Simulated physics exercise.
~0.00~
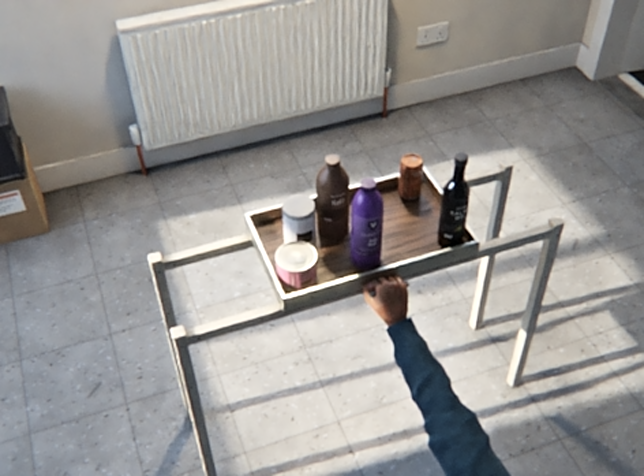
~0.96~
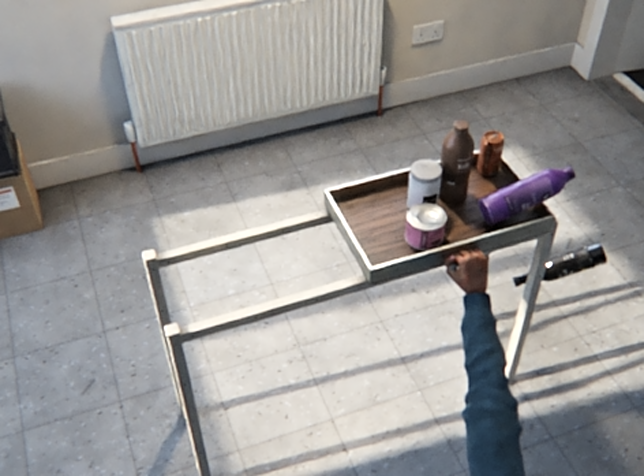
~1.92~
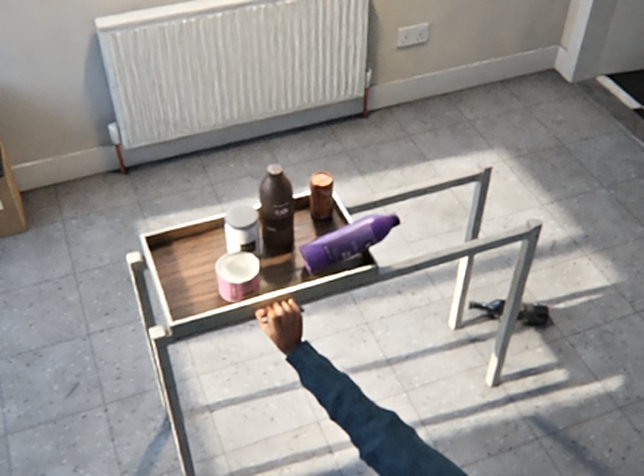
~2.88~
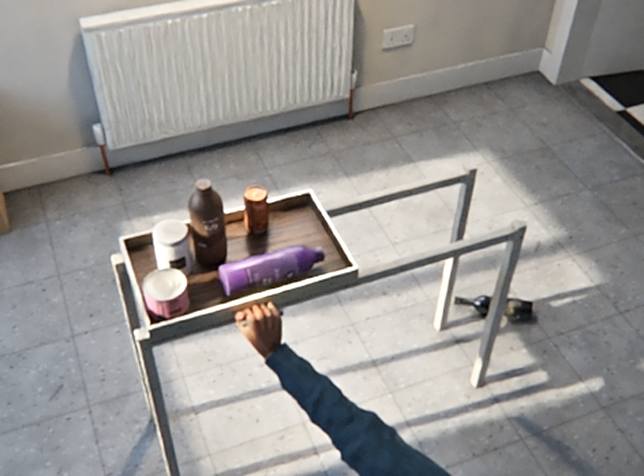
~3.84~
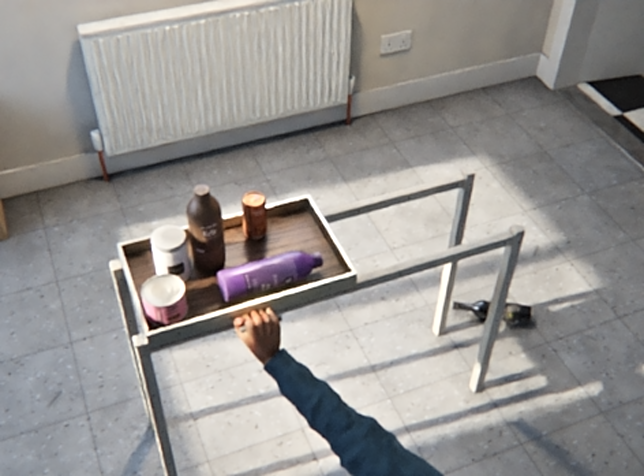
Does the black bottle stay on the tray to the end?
No, the black bottle comes off the tray when it is slid to the right, and it ends up on the floor.
